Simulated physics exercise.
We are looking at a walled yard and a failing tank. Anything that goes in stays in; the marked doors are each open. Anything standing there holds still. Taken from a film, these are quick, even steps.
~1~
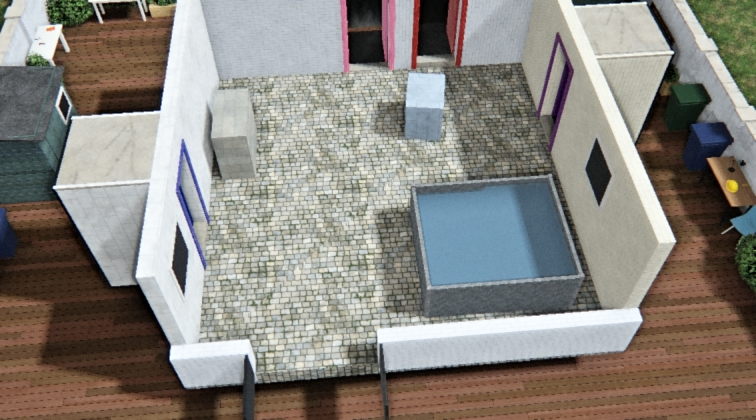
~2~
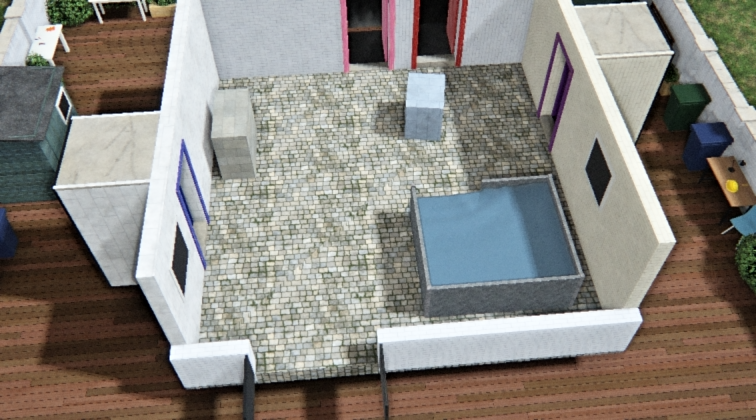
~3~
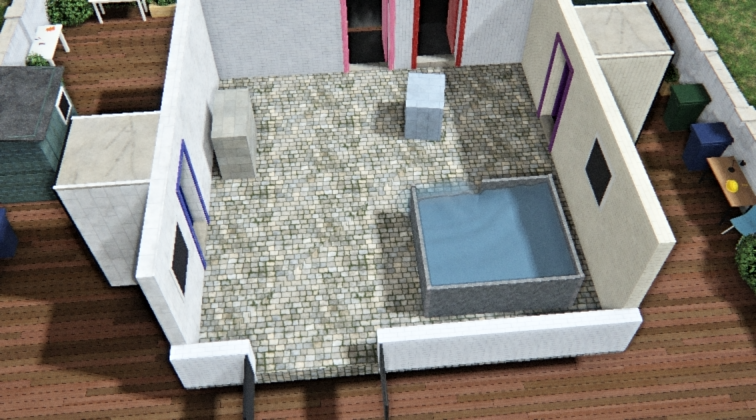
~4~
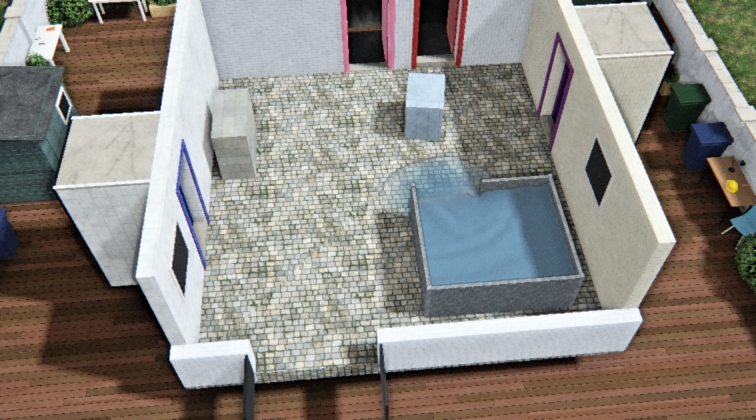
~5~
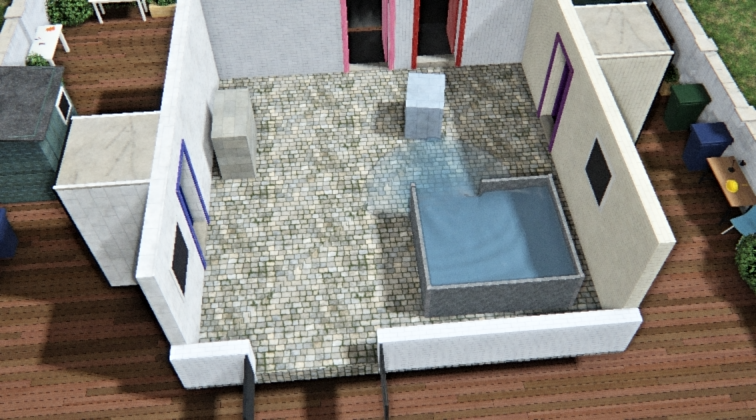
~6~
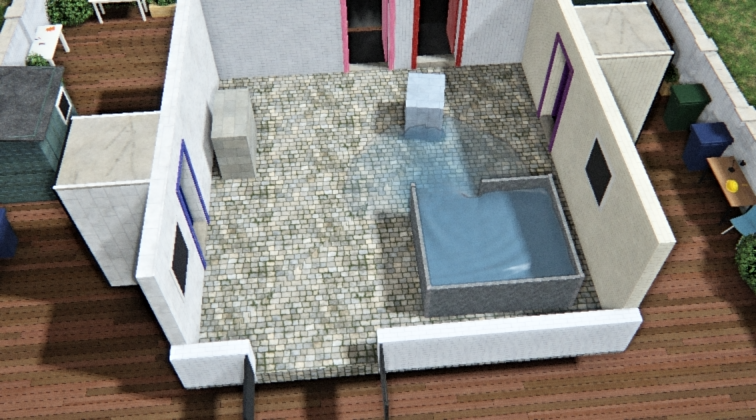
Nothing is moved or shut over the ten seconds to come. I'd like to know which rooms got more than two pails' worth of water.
Sure: The blue door got no more than that; the pink door got more than that; the red door got no more than that; the purple door got more than that.
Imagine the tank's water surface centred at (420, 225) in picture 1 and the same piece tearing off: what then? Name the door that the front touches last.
That's the blue one.
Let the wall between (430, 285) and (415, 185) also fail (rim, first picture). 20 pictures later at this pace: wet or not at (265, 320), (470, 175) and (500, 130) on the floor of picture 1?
Taken in turn they're swamped, unwetted and unwetted.
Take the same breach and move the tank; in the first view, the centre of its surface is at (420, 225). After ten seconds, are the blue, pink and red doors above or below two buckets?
As I see it, blue stays within limits, pink gets swamped, and red stays within limits.
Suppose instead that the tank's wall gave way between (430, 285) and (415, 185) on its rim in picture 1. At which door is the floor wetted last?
That would be the one in purple.
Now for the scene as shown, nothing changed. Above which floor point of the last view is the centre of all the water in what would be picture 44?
I reckon somewhere around (398, 162).
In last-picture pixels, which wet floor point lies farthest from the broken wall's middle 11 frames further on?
At about (228, 81).
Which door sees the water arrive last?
That is the one in blue.
A moment on, water covers 35 % of the floor; the blue door not reached, the pink door wet at the sill, nothing in, the red door wet at the sill, nothing in, the purple door wet at the sill, nothing in.
Next, water covers 50 % of the floor; the blue door not reached, the pink door under two buckets in, the red door wet at the sill, nothing in, the purple door wet at the sill, nothing in.
Then, water covers 55 % of the floor; the blue door not reached, the pink door over two buckets in, the red door wet at the sill, nothing in, the purple door under two buckets in.
Later, water covers 80 % of the floor; the blue door wet at the sill, nothing in, the pink door far over two buckets in, the red door under two buckets in, the purple door over two buckets in.
In the end, water covers 100 % of the floor; the blue door wet at the sill, nothing in, the pink door far over two buckets in, the red door under two buckets in, the purple door far over two buckets in.
